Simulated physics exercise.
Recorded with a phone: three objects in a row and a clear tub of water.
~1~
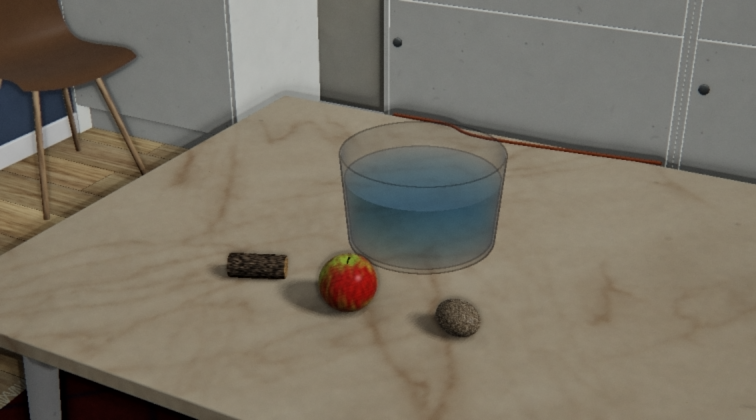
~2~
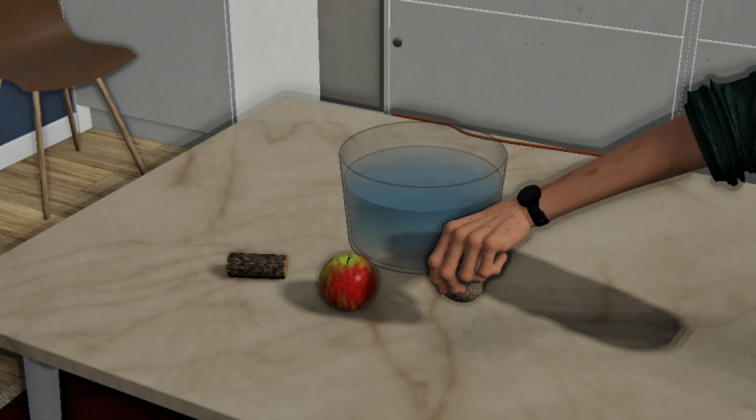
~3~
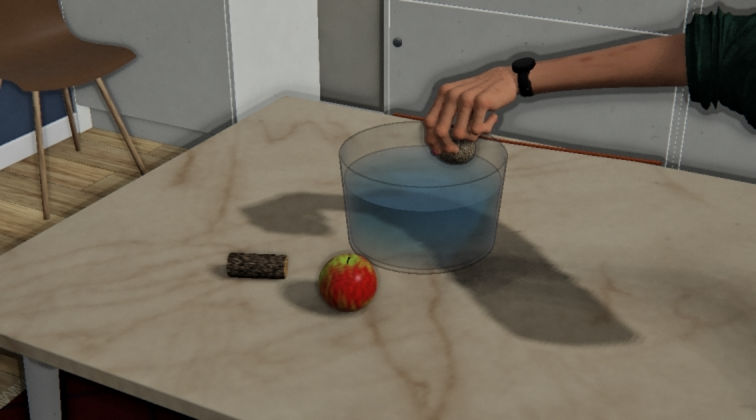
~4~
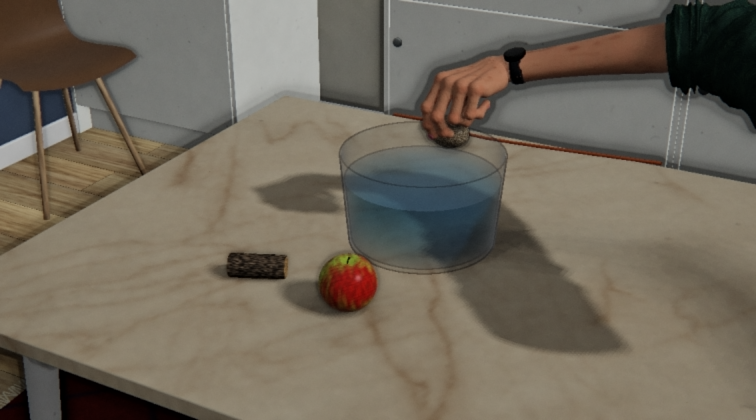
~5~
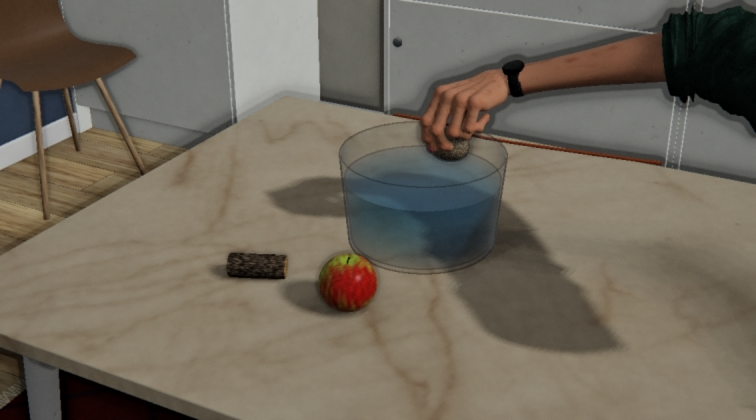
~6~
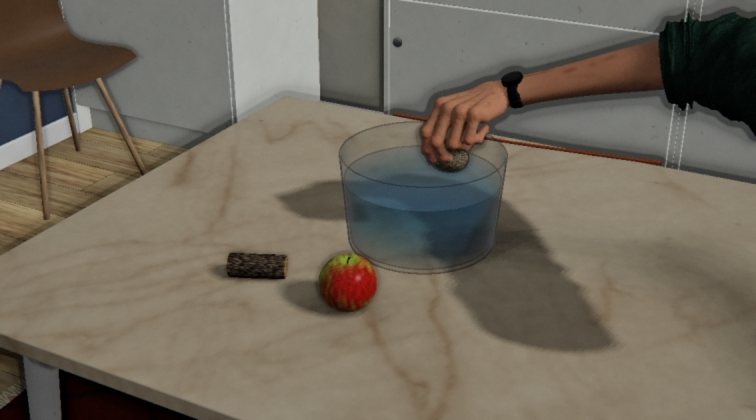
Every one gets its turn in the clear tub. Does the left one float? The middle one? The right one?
The left one stays afloat, the middle one stays afloat, the right one drops down.
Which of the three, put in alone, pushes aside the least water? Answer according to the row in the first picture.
That's the item at the left end.
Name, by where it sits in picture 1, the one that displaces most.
It's the centre item.
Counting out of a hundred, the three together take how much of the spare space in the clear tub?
Share taken: Around 20 per cent.
A moment on, the stone drops to the bottom.
Further on, the apple stays afloat.
When it is over, the piece of branch stays afloat; afloat, piece of branch and apple.
